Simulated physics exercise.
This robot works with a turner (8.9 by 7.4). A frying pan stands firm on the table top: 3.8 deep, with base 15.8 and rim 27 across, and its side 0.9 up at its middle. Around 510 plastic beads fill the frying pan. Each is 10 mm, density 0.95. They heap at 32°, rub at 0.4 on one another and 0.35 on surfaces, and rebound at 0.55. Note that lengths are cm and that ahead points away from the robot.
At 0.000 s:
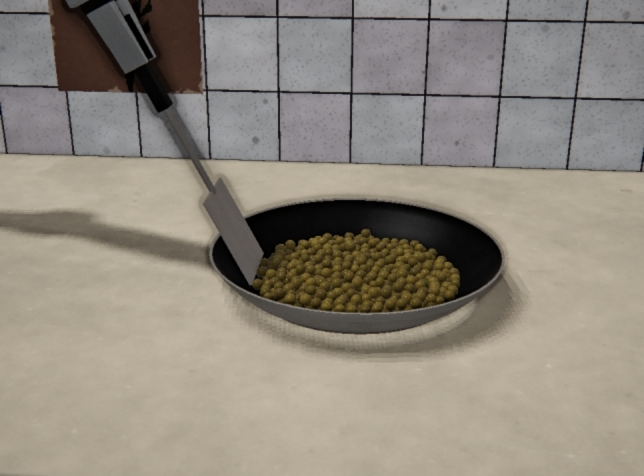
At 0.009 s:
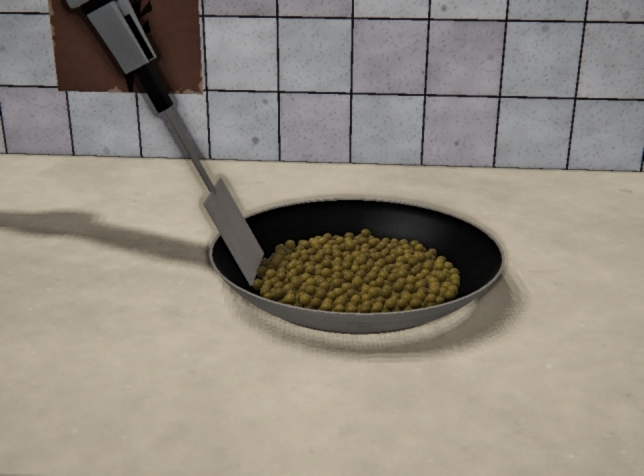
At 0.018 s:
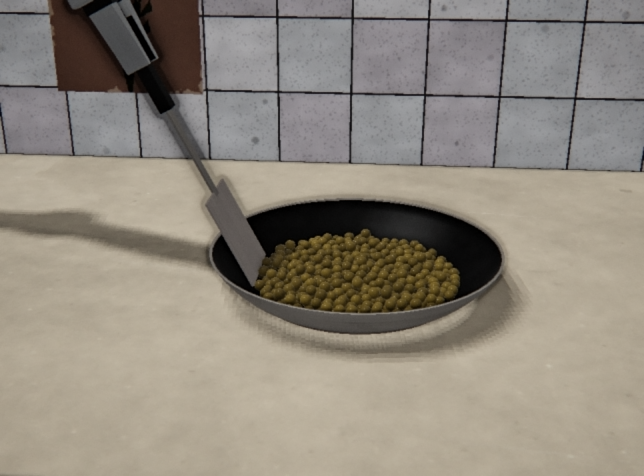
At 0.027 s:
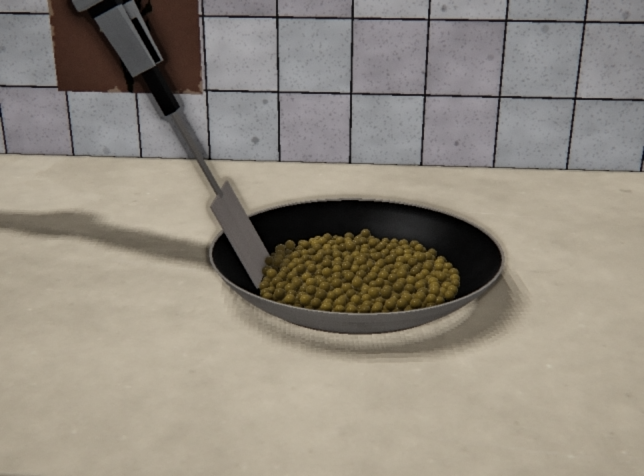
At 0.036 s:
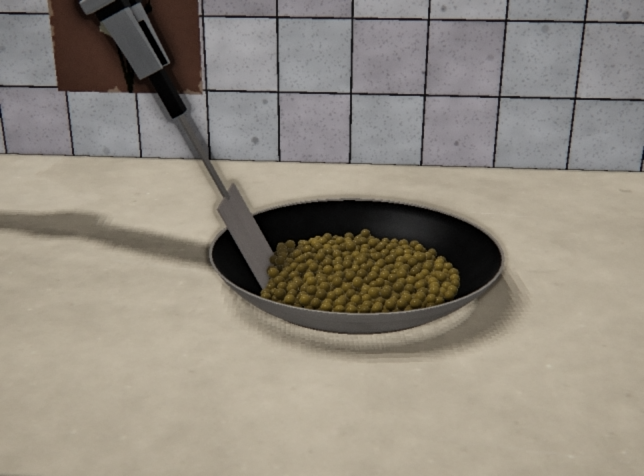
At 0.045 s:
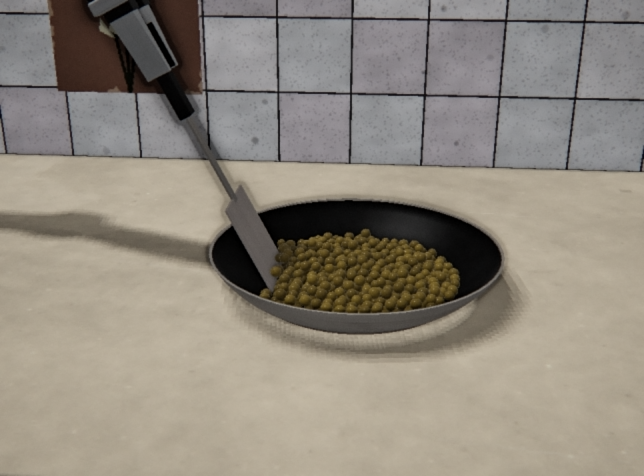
The clip opens on a dark frying pan of small olive-green beads on a pale table top, with a turner held by a robot arm resting at the pan's left side. The turner barely moves at first, then slides slightly right against the beads, nudging those nearest its blade.
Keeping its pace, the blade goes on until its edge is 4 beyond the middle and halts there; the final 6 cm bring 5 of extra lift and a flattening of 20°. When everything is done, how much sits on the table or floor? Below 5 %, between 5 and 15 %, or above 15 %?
Below 5 %.
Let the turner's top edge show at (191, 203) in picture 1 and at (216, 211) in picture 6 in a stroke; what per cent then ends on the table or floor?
It works out to about 5 %, more or less.
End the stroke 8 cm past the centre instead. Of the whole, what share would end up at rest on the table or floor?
In that case about 5 percent ends on the table or floor.
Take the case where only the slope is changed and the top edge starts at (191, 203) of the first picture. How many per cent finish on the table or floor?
Near 5 in a hundred.
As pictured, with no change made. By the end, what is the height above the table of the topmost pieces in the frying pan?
Height at the end: Around 3.5 cm.
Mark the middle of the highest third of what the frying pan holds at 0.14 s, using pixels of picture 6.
It is centred at about (384, 267).
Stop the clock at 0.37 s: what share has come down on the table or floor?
It comes to some 0 in a hundred.
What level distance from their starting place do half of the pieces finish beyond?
Distance: Around 3 cm.
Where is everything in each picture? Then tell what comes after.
Turner top edge at (212, 190), sloping 63°; upper third of the load around (349, 269), from x 260 to 455, top at y 235; 513 in the frying pan, in the first picture.
Turner top edge at (212, 190), sloping 63°; upper third of the load around (349, 269), from x 260 to 455, top at y 235, in the second picture.
Turner top edge at (214, 191), sloping 63°; upper third of the load around (348, 270), from x 260 to 455, top at y 235, in the third picture.
Turner top edge at (219, 193), sloping 63°; upper third of the load around (347, 269), from x 265 to 455, top at y 235, in the fourth picture.
Turner top edge at (226, 195), sloping 63°; upper third of the load around (344, 268), from x 265 to 455, top at y 235, in the fifth picture.
Turner top edge at (233, 197), sloping 63°; upper third of the load around (344, 267), from x 265 to 455, top at y 235; 513 in the frying pan, in the sixth picture.
By 0.09 s, sloping 63°, highest piece 5 above the table; 513 in the frying pan.
By 0.14 s, sloping 55°, highest piece 5 above the table; 513 in the frying pan.
By 0.37 s, sloping 43°, highest piece 5 above the table; 509 in the frying pan, 3 on the table or floor, 1 on the blade or in flight.
By 1.42 s, sloping 43°, highest piece 3 above the table; 509 in the frying pan, 4 on the table or floor.
Final count, 509 in the frying pan, 4 on the table or floor. That is 1 % on the table or floor.
